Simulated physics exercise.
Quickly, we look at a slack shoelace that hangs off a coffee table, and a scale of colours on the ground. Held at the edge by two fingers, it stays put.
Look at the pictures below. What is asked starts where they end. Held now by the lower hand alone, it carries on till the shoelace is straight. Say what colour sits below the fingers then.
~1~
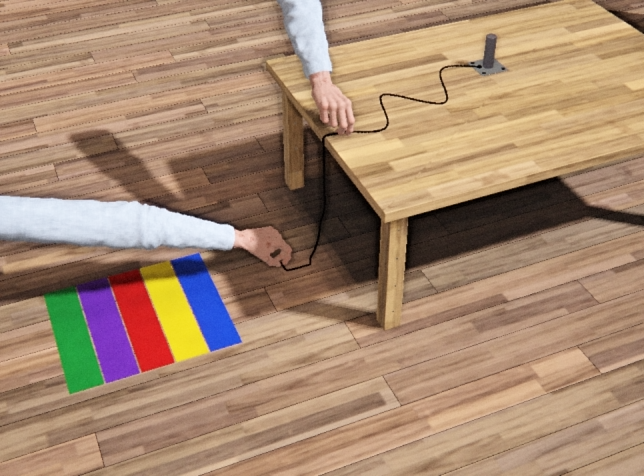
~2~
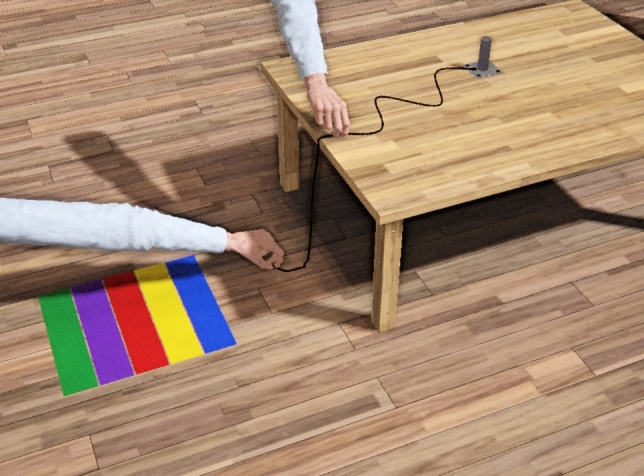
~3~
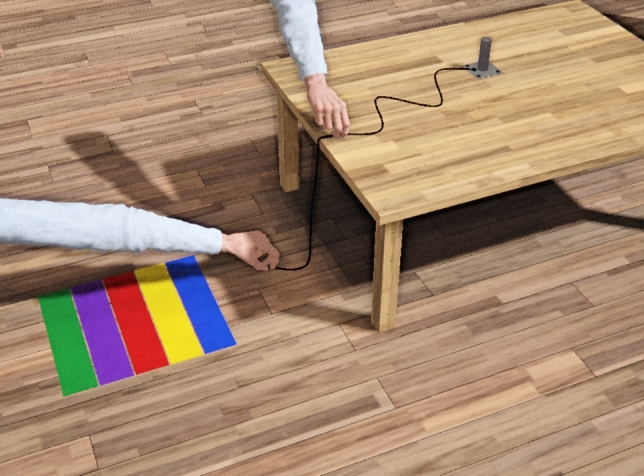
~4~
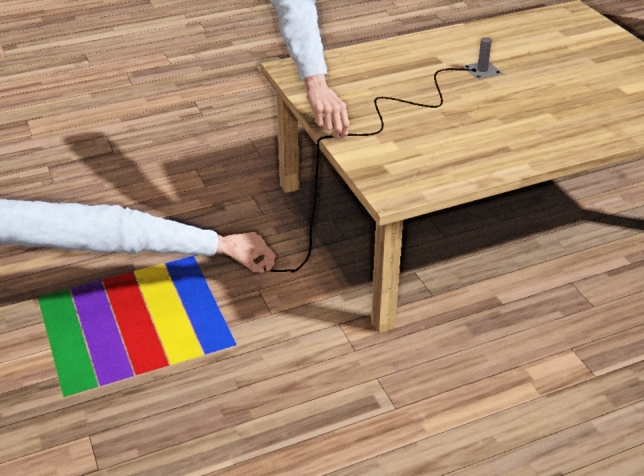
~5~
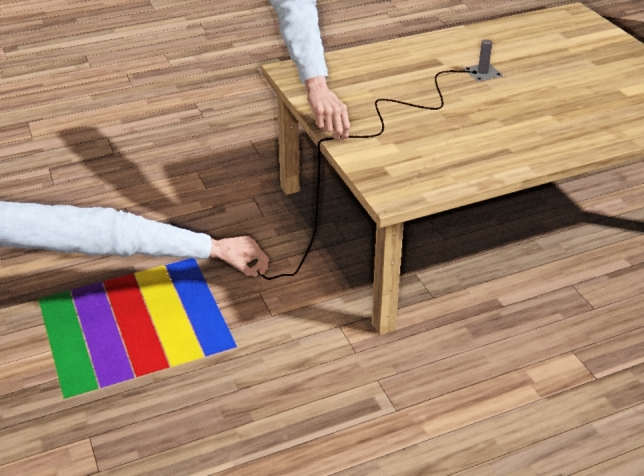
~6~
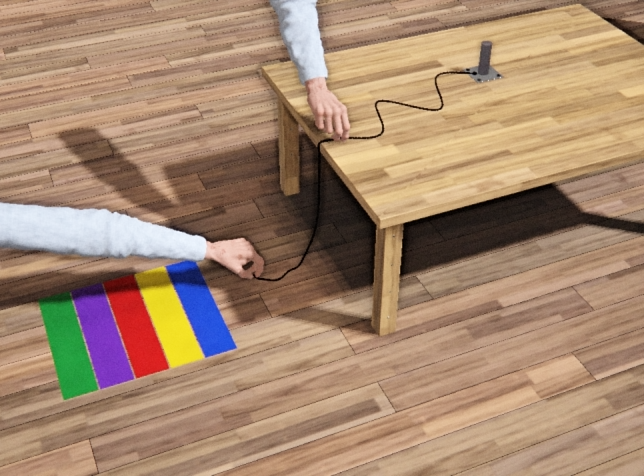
It is green.
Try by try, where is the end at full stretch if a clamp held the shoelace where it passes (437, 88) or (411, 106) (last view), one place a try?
First (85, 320), then (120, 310).
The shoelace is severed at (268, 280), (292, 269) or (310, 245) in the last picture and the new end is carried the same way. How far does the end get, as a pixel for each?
Close to (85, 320) first, close to (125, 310) next, and close to (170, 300) last.
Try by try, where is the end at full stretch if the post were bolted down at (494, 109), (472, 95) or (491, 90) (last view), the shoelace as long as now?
Close to (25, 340), (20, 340) and (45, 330) in that order.
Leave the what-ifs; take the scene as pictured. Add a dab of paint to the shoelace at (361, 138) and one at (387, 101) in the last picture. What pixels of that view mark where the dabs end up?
They finish close to (268, 170) and close to (348, 123).
Soon after, end near (139, 306); over red.
After that, end near (93, 319); over purple.
At the stop, end near (64, 327); over green. The green one.
